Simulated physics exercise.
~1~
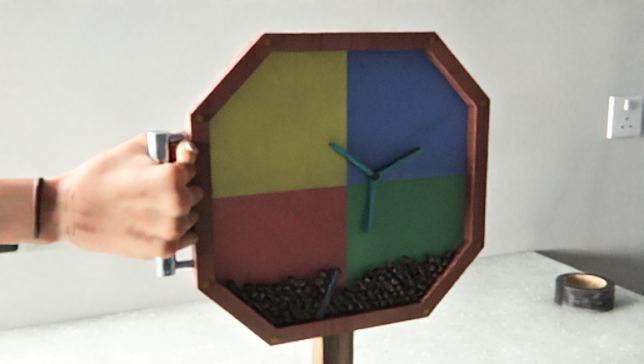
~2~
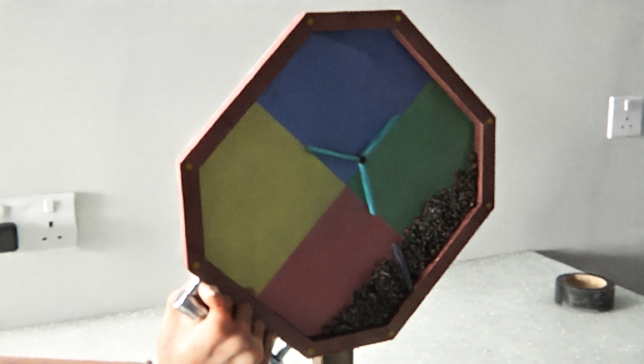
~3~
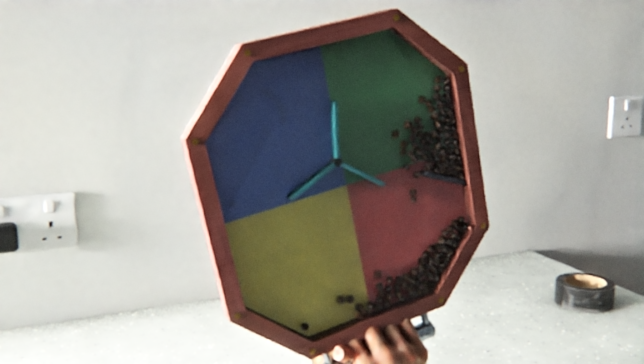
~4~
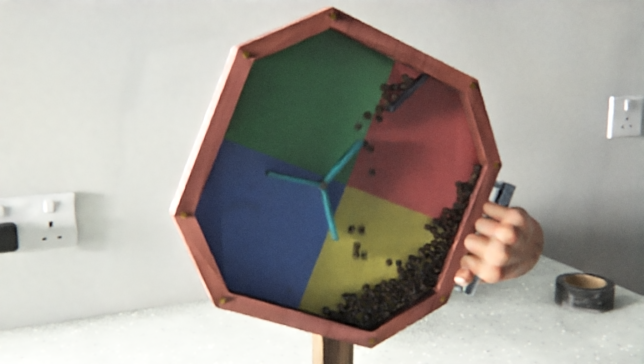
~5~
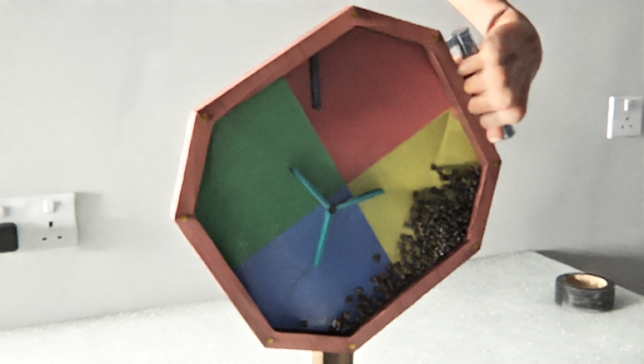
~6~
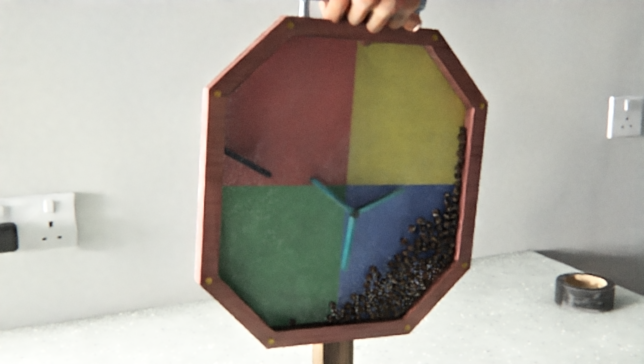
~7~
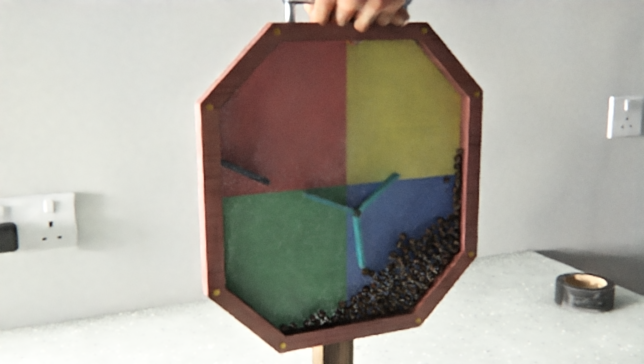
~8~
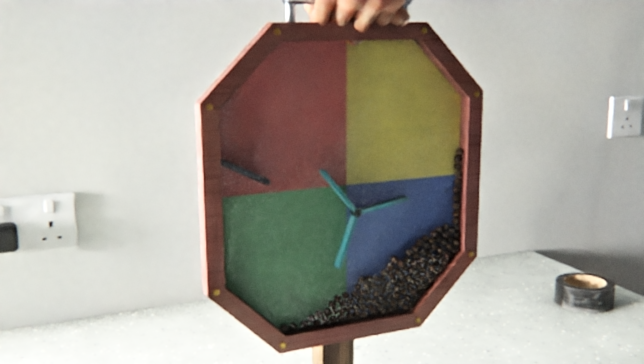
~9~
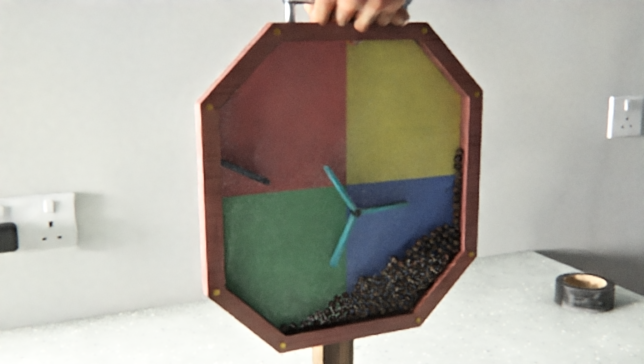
On a pale countertop against a plain wall, a hand turned an upright eight-sided box anticlockwise by its handle, sending dark beads tumbling past coloured quarters and a teal three-armed piece, until the box stopped with most beads heaped in the blue quarter, lower right.
